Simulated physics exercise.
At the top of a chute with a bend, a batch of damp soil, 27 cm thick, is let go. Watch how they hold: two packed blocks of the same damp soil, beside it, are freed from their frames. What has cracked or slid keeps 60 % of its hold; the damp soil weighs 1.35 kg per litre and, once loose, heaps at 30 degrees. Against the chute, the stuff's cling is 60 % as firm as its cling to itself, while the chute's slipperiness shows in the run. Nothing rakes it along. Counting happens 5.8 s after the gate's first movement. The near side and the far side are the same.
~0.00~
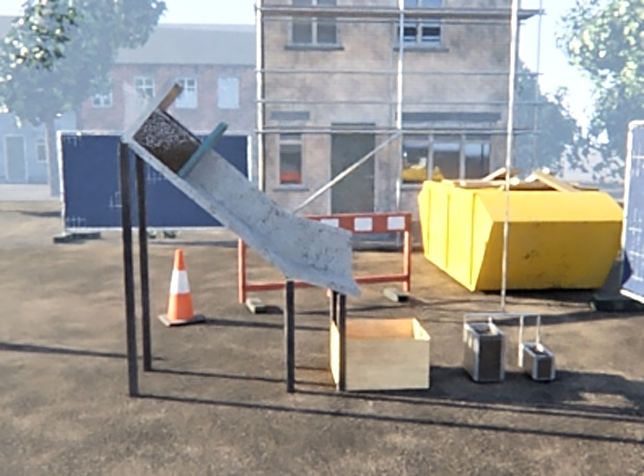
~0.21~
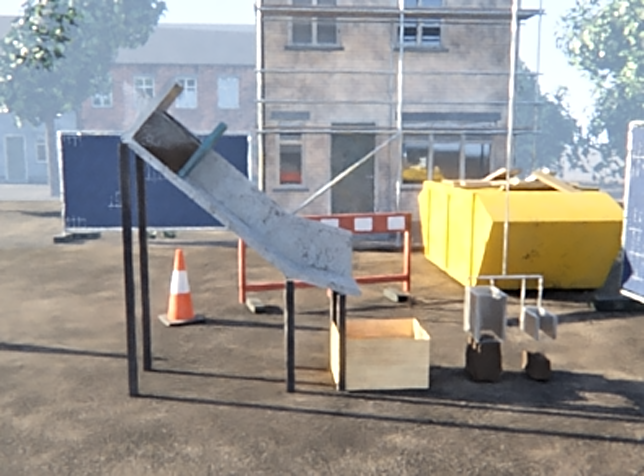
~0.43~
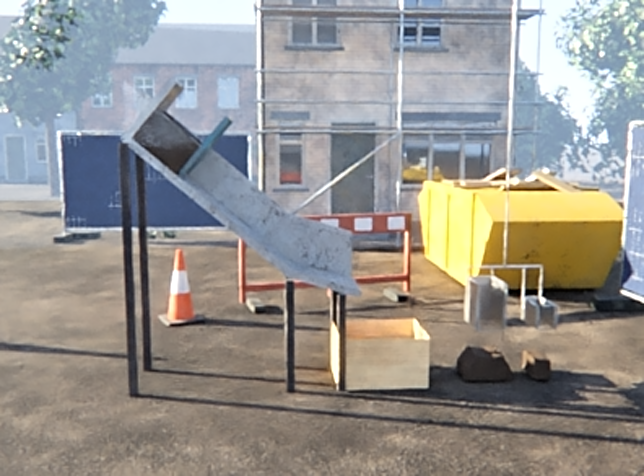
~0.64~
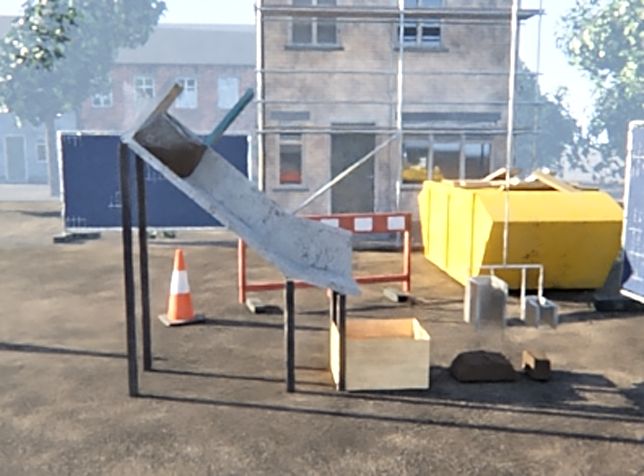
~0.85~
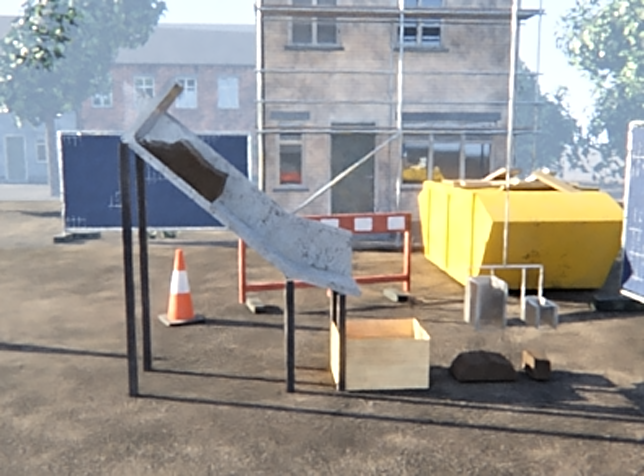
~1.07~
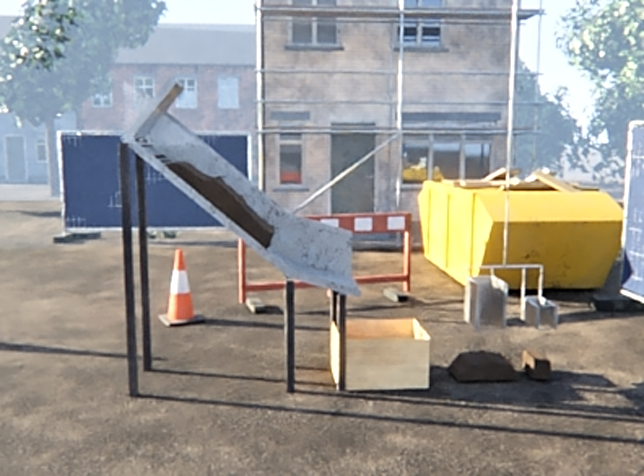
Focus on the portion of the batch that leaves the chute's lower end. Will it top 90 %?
Yes.
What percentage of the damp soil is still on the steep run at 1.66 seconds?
Some 1 in a hundred.
By 1.66 s, 1 % is on the steep run, 62 % on the flatter one and 37 % past the end.
By 2.37 s, 1 % is on the steep run, none on the flatter one and 98 % past the end.
By 3.07 s, 1 % is on the steep run, none on the flatter one and 98 % past the end.
By 3.78 s, 1 % is on the steep run, none on the flatter one and 98 % past the end.
By 6.20 s, at the end, 1 % is on the steep run, none on the flatter one and 98 % past the end.
